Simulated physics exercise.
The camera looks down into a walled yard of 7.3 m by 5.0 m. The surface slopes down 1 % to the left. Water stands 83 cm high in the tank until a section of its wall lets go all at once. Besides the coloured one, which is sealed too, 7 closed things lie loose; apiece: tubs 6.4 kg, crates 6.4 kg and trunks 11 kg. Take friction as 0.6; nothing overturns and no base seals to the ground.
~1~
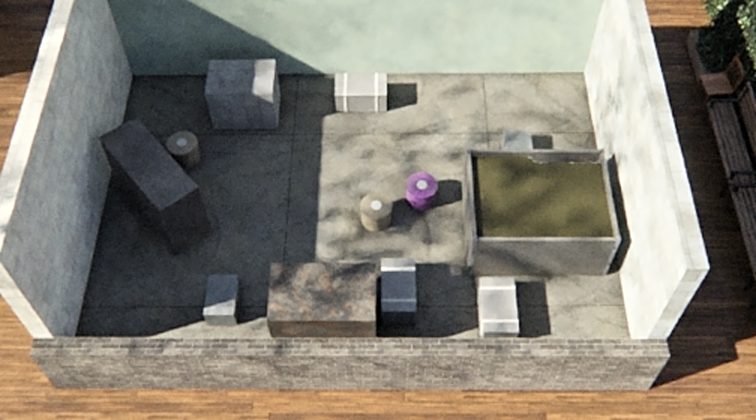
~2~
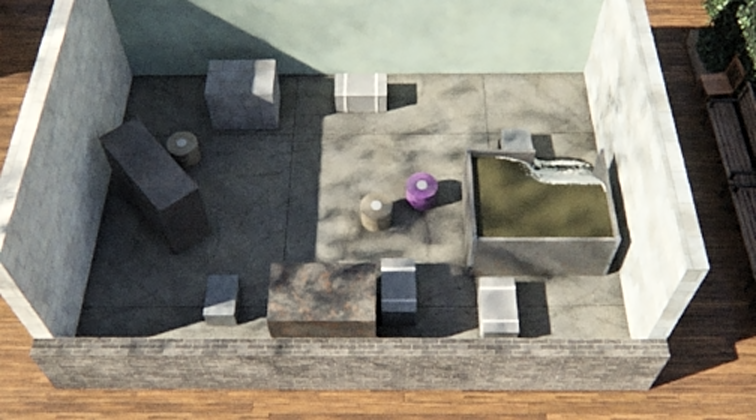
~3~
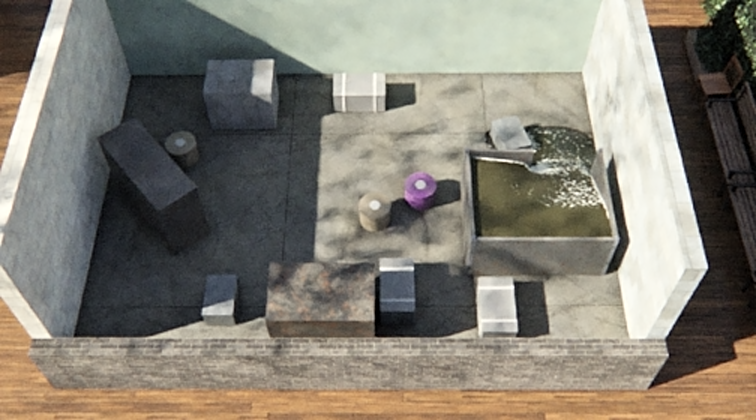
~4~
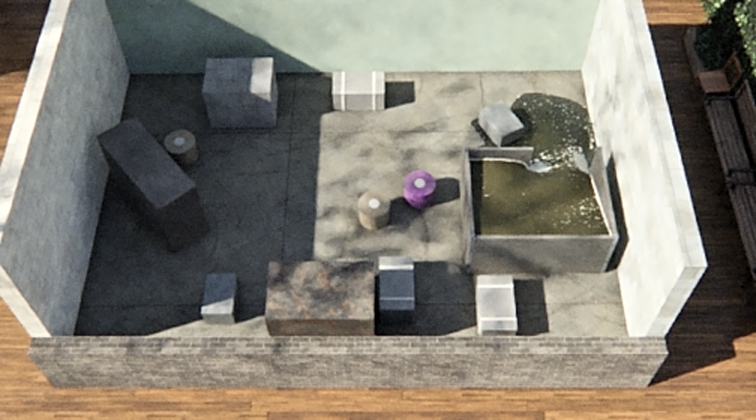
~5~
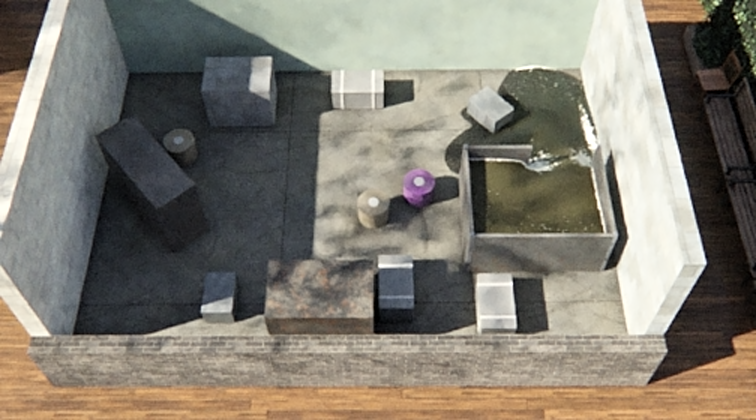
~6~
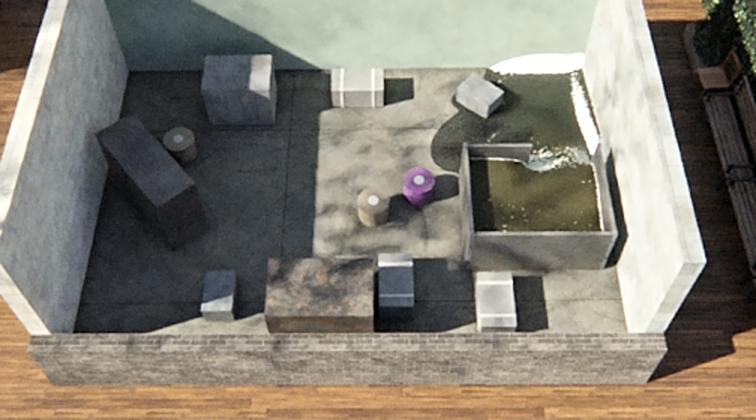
The clip opens on a walled yard with scattered blocks, a purple tub and a tank of murky water at right. Water pours out through the tank's far side, pushing a pale block back and leftward, then spreads along the floor to the back wall while the purple tub stays put.
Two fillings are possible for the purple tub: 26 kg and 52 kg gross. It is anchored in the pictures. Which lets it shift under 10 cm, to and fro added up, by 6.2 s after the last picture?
For it, the smaller load will do.
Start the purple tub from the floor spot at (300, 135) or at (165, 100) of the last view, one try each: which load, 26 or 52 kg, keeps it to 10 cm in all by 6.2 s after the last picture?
In turn: Only the larger holds; either load holds.
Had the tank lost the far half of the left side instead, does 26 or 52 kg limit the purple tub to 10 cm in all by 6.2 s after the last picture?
In that case neither load is enough.
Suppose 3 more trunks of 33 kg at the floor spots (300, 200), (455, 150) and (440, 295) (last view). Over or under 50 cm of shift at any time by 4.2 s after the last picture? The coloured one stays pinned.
In turn: Under, short of it, under.
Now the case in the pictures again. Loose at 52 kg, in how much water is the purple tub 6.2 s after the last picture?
Roughly 1 cm.
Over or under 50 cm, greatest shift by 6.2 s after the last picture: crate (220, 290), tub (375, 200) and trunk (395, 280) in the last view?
In that order: Over, less, under.
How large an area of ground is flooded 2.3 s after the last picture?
Some 19 m2.
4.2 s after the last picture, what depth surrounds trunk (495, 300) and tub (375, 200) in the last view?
Roughly 1 and 2 cm.
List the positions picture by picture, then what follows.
The first picture shows the purple tub at (422, 185) rests on the ground; 2.5 m2 under water; 0 of 8 have shifted.
The second picture shows the purple tub at (422, 185), on the bottom; 3.1 m2 under water; 0 of 8 have shifted.
The third picture shows the purple tub at (421, 185) rests on the ground; 4.0 m2 under water; 1 of 8 have shifted.
The fourth picture shows the purple tub at (420, 183), on the bottom; water covers 5.1 m2; 1 of 8 have shifted.
The fifth picture shows the purple tub at (419, 182) rests on the ground; 6.2 m2 under water; 1 of 8 have shifted.
The sixth picture shows the purple tub at (419, 180), on the bottom; water covers 6.7 m2; 1 of 8 have shifted.
Then, 0.6 s after the last picture the purple tub would be 0 cm from its start with 26 kg and 0 cm from its start with 52 kg; 0 cm of water round it then.
Then, 2.3 s after the last picture the purple tub would be 0 cm from its start with 26 kg and 0 cm from its start with 52 kg; 1 cm of water round it then.
Then, 4.2 s after the last picture the purple tub would be 0 cm from its start with 26 kg and 0 cm from its start with 52 kg; 3 cm of water round it then.
Then, 6.2 s after the last picture the purple tub would be 0 cm from its start with 26 kg and 0 cm from its start with 52 kg; 1 cm of water round it then.
